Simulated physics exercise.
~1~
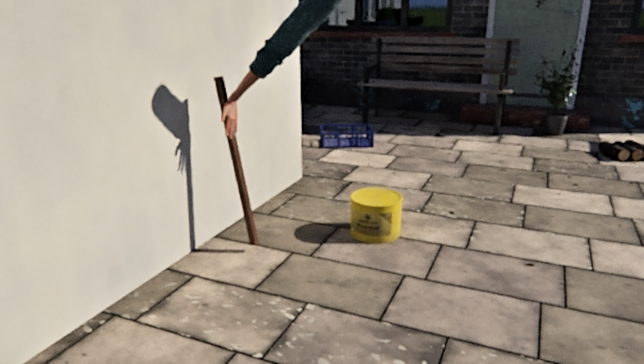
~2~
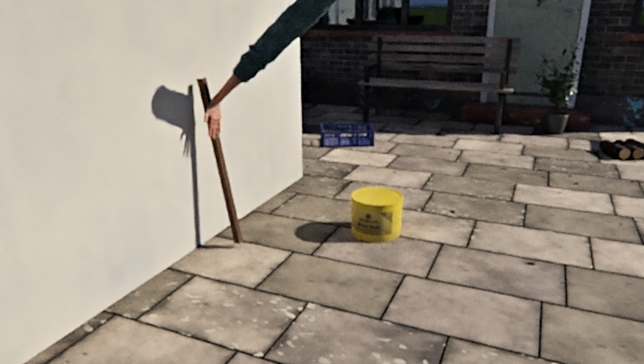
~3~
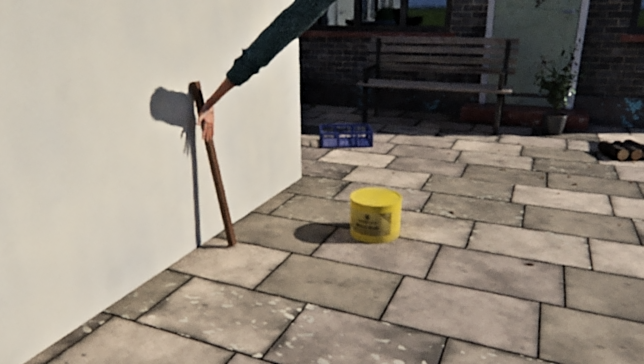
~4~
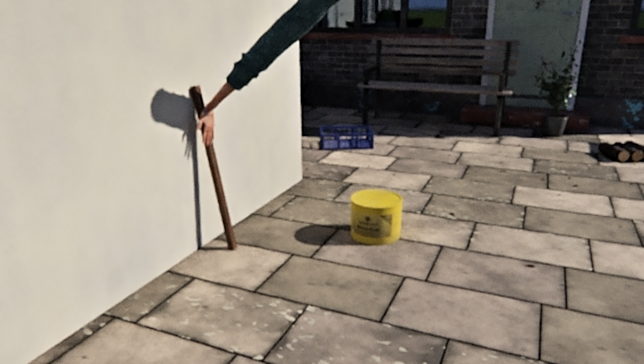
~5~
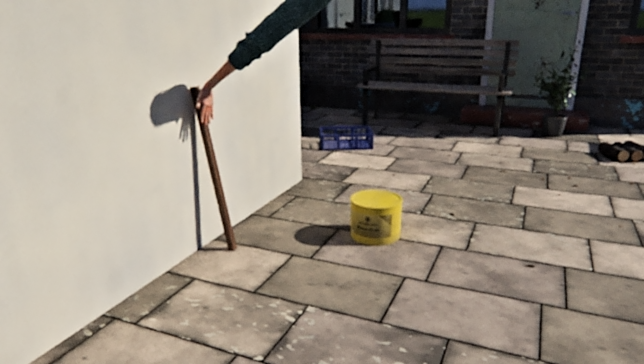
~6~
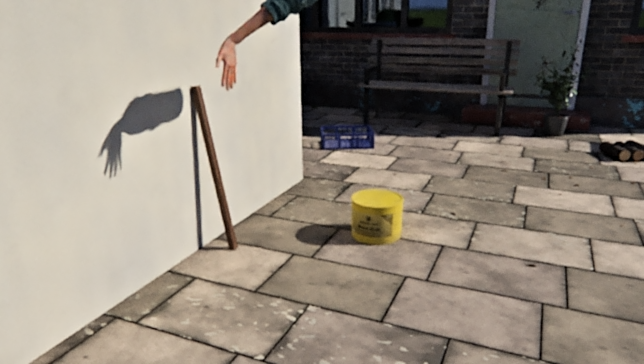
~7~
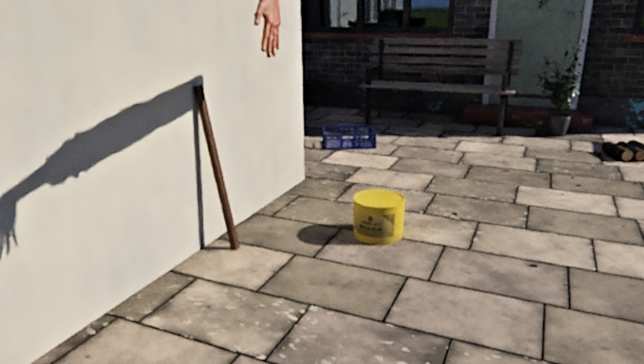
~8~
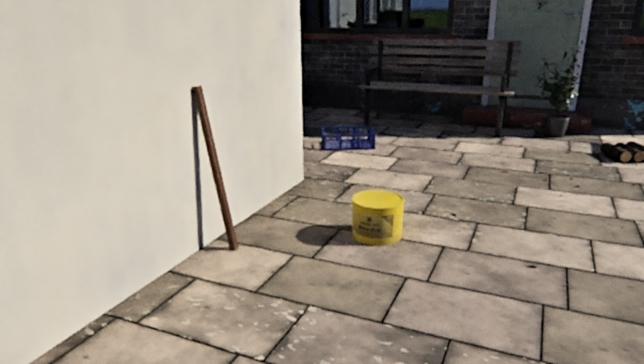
A hand leaning a brown pole against a pale wall near a yellow pail, then letting go and withdrawing, the pole staying up.
